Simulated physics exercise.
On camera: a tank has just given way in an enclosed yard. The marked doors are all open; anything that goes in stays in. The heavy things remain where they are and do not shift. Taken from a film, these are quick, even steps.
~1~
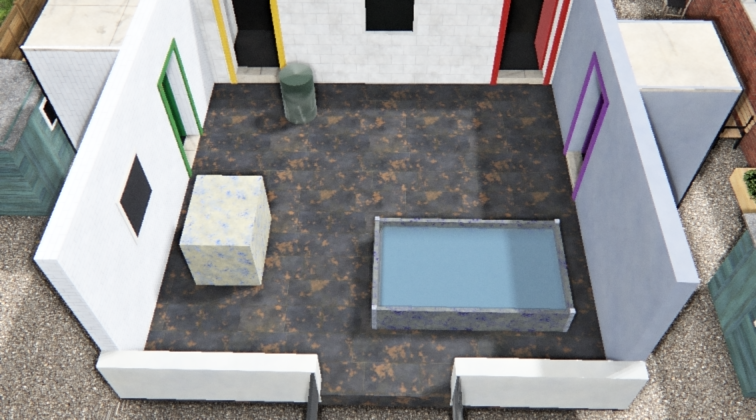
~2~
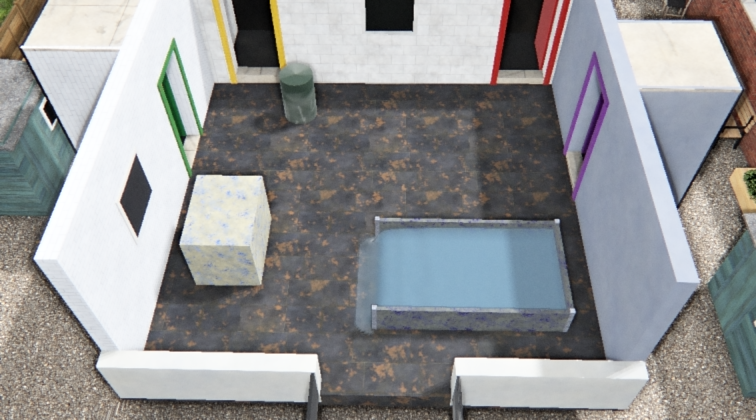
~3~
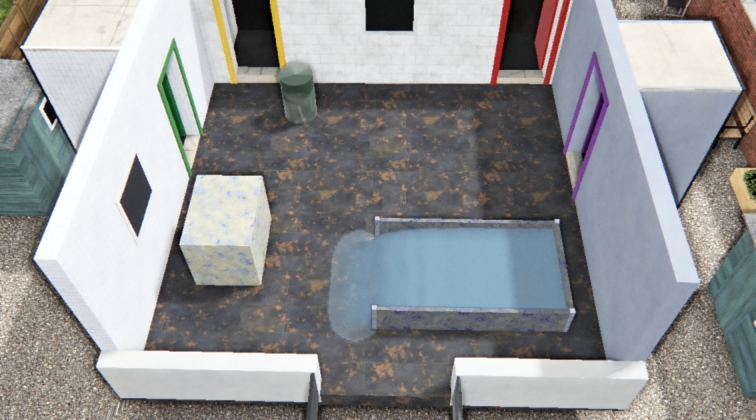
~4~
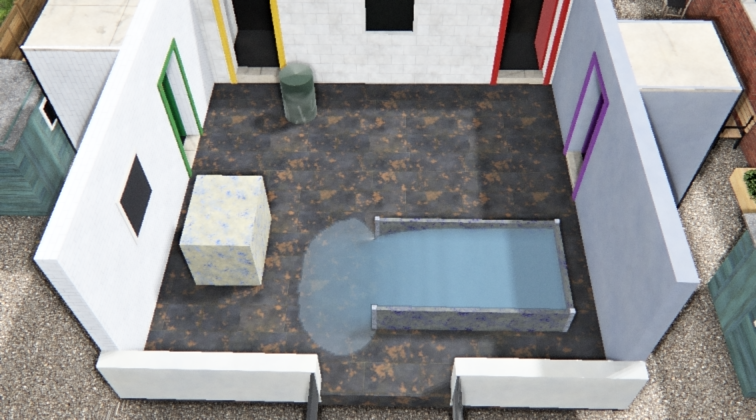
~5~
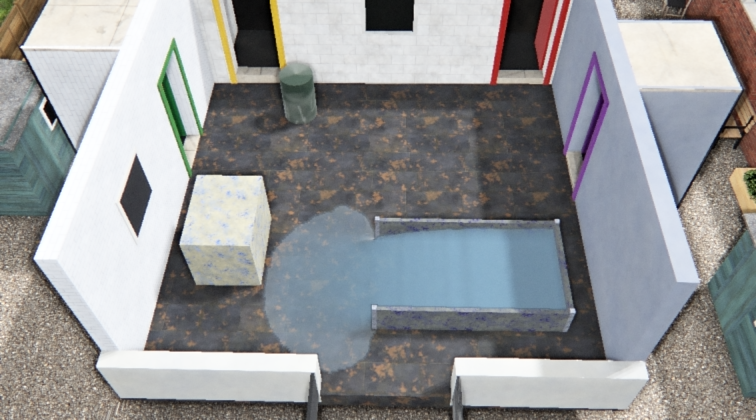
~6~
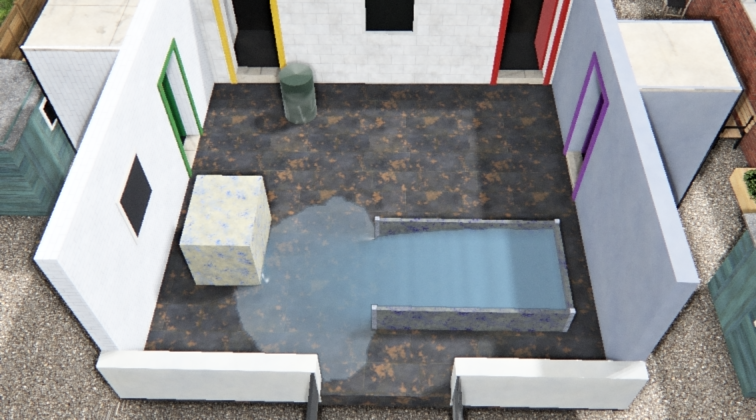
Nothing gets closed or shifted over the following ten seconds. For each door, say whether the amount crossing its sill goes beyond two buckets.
One by one: The purple door stays within two buckets of inflow. The green door passes two buckets of inflow. The red door stays within two buckets of inflow. The yellow door stays within two buckets of inflow.
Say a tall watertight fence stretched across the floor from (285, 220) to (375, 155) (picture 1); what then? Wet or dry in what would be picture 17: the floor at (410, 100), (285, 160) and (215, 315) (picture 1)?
Results in order: Bone-dry / swamped / swamped.
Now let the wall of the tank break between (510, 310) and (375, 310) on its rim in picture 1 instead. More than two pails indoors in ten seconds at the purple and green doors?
As for the doors, purple doesn't reach it and green doesn't reach it.
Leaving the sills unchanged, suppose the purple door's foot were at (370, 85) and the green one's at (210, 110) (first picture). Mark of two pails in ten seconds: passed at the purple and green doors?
After that, the purple door stays within the limit and the green door tops the limit.
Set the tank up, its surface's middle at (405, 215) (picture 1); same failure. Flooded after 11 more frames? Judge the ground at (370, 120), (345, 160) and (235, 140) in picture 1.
The first spot ends up left untouched, the second left untouched and the third sodden.
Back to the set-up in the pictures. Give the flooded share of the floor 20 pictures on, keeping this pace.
I'd say 45 per cent.
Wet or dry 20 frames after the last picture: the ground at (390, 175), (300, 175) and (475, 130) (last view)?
As listed: Dry, covered, not flooded.
A moment on, water covers 20 % of the floor; the purple door not reached, the green door not reached, the red door not reached, the yellow door not reached.
Next, water covers 30 % of the floor; the purple door not reached, the green door not reached, the red door not reached, the yellow door not reached.
Then, water covers 45 % of the floor; the purple door not reached, the green door wet at the sill, nothing in, the red door not reached, the yellow door wet at the sill, nothing in.
Later, water covers 60 % of the floor; the purple door not reached, the green door under two buckets in, the red door not reached, the yellow door under two buckets in.
In the end, water covers 95 % of the floor; the purple door wet at the sill, nothing in, the green door over two buckets in, the red door wet at the sill, nothing in, the yellow door under two buckets in.
